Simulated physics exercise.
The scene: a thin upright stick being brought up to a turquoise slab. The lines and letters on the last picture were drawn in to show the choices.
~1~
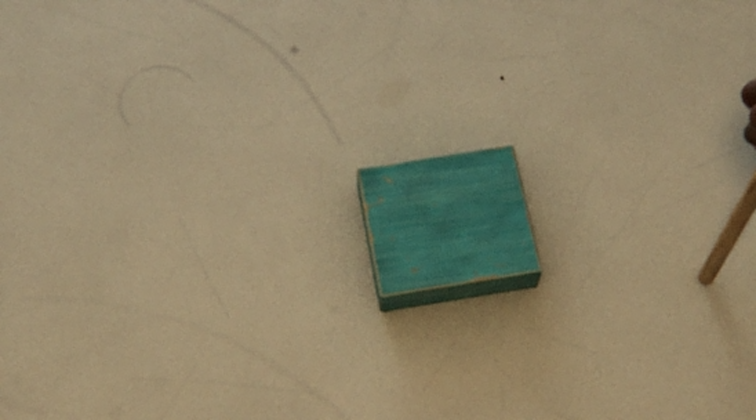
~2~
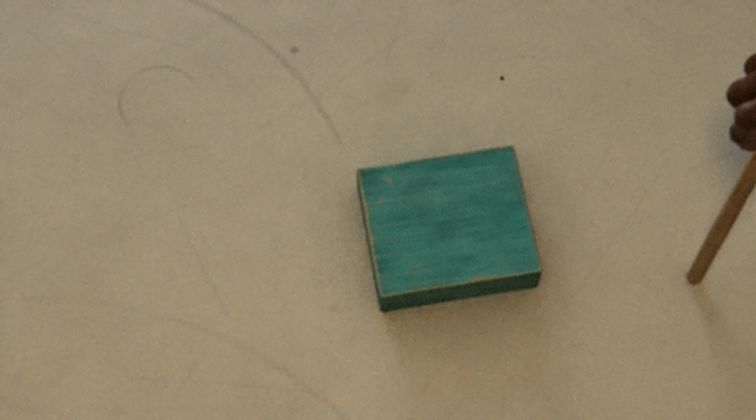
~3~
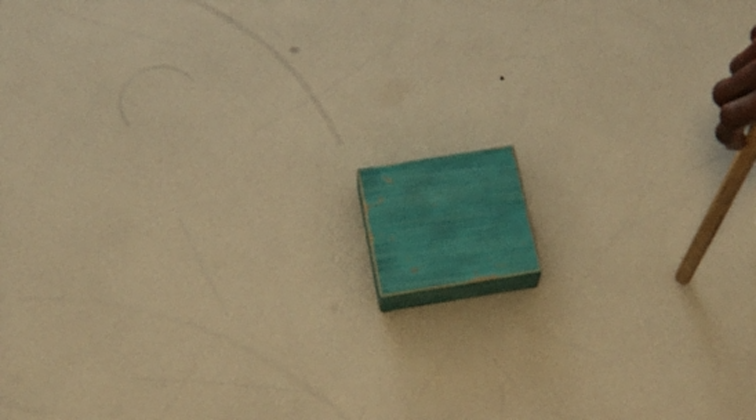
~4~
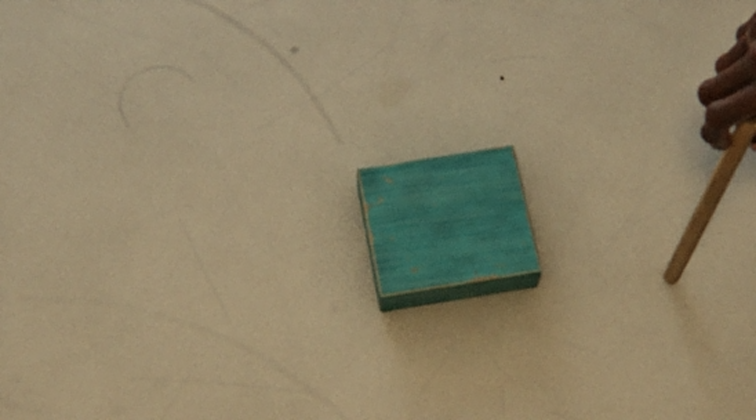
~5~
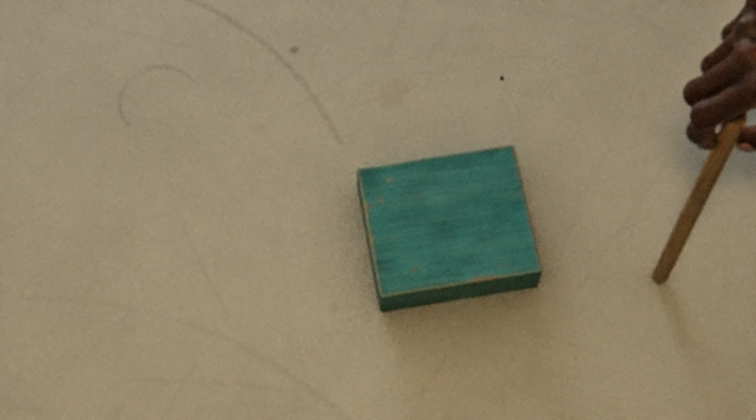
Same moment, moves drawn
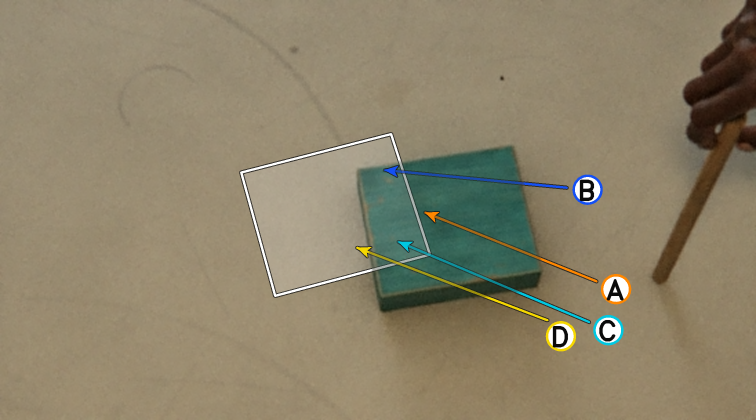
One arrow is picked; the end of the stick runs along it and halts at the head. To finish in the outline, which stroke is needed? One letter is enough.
A.
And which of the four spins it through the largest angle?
B.
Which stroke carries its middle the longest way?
A.
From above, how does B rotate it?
It turns anticlockwise.
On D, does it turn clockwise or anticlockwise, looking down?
It turns clockwise.
On the marked copy, A from (597, 281) to (425, 212); B from (567, 188) to (385, 170); C from (589, 322) to (399, 242); D from (547, 320) to (357, 248).
Following A. Soon after the start, foot of the stick (533, 257), piece (442, 217).
Later, foot of the stick (473, 233), piece (382, 204).
In the end, foot of the stick (425, 213), piece (333, 196); it fills the outline.
As for the rest, B leaves the piece out of the outline, at (377, 242); C leaves the piece out of the outline, at (397, 154); D leaves the piece out of the outline, at (418, 170).
